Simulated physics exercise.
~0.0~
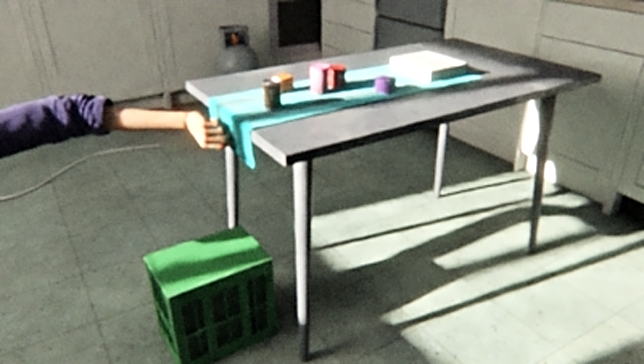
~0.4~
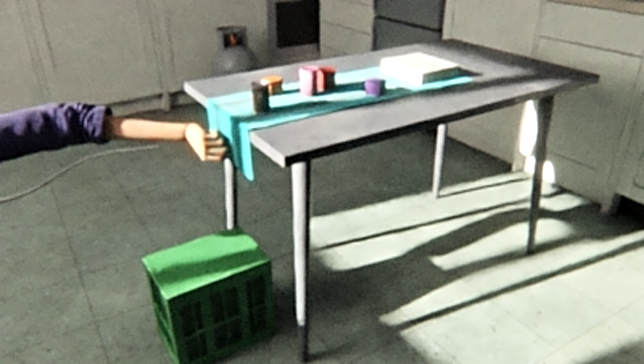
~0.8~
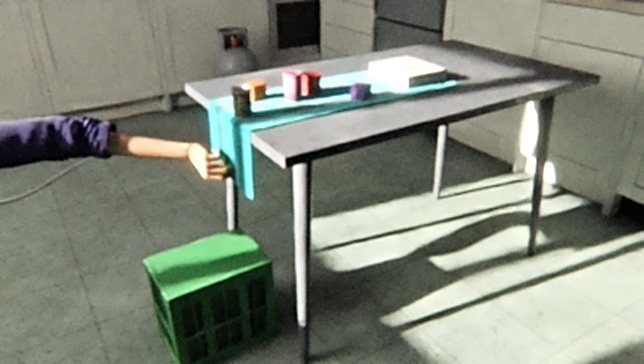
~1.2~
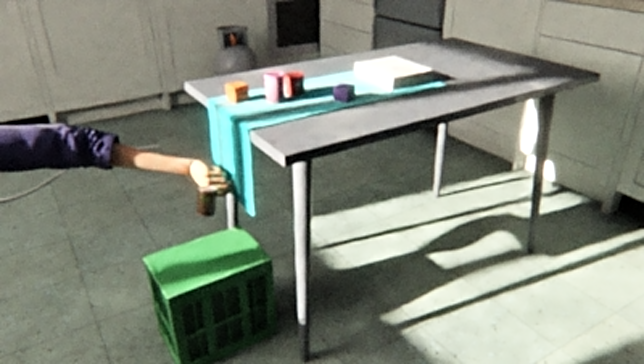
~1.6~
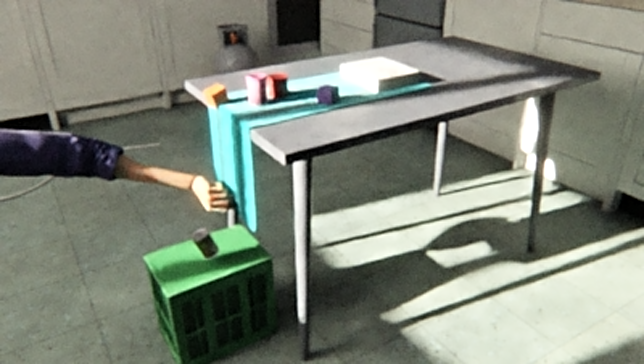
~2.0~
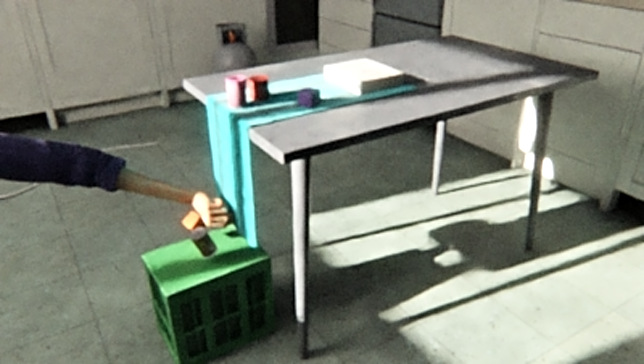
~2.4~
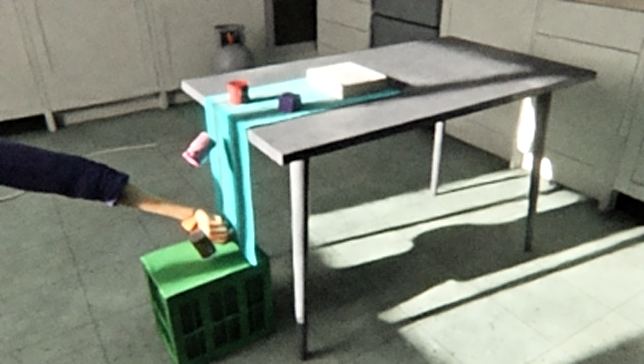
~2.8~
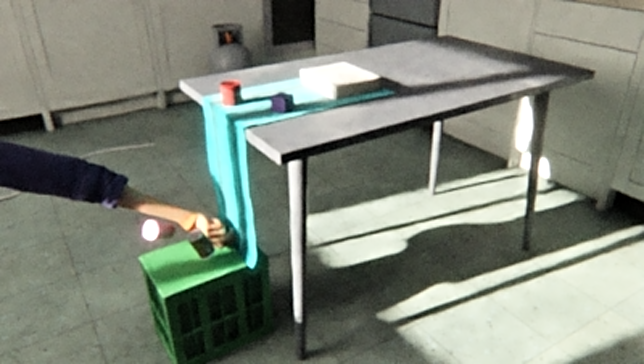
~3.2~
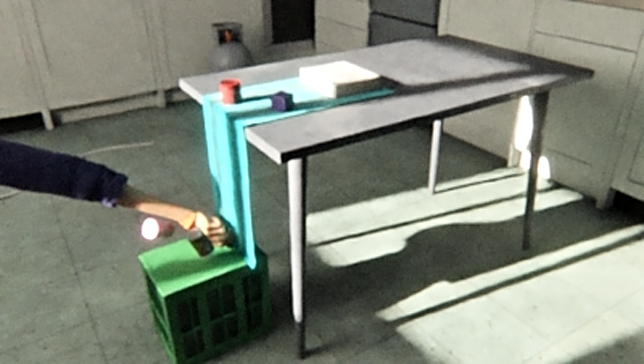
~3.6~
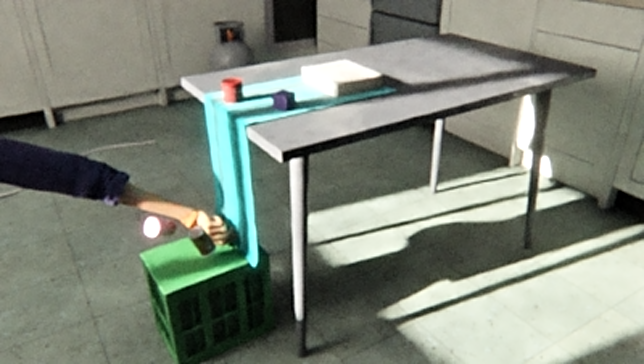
In a kitchen, a hand draws a turquoise cloth down to a green crate, tipping a brown can, orange cube and pink can off the table.
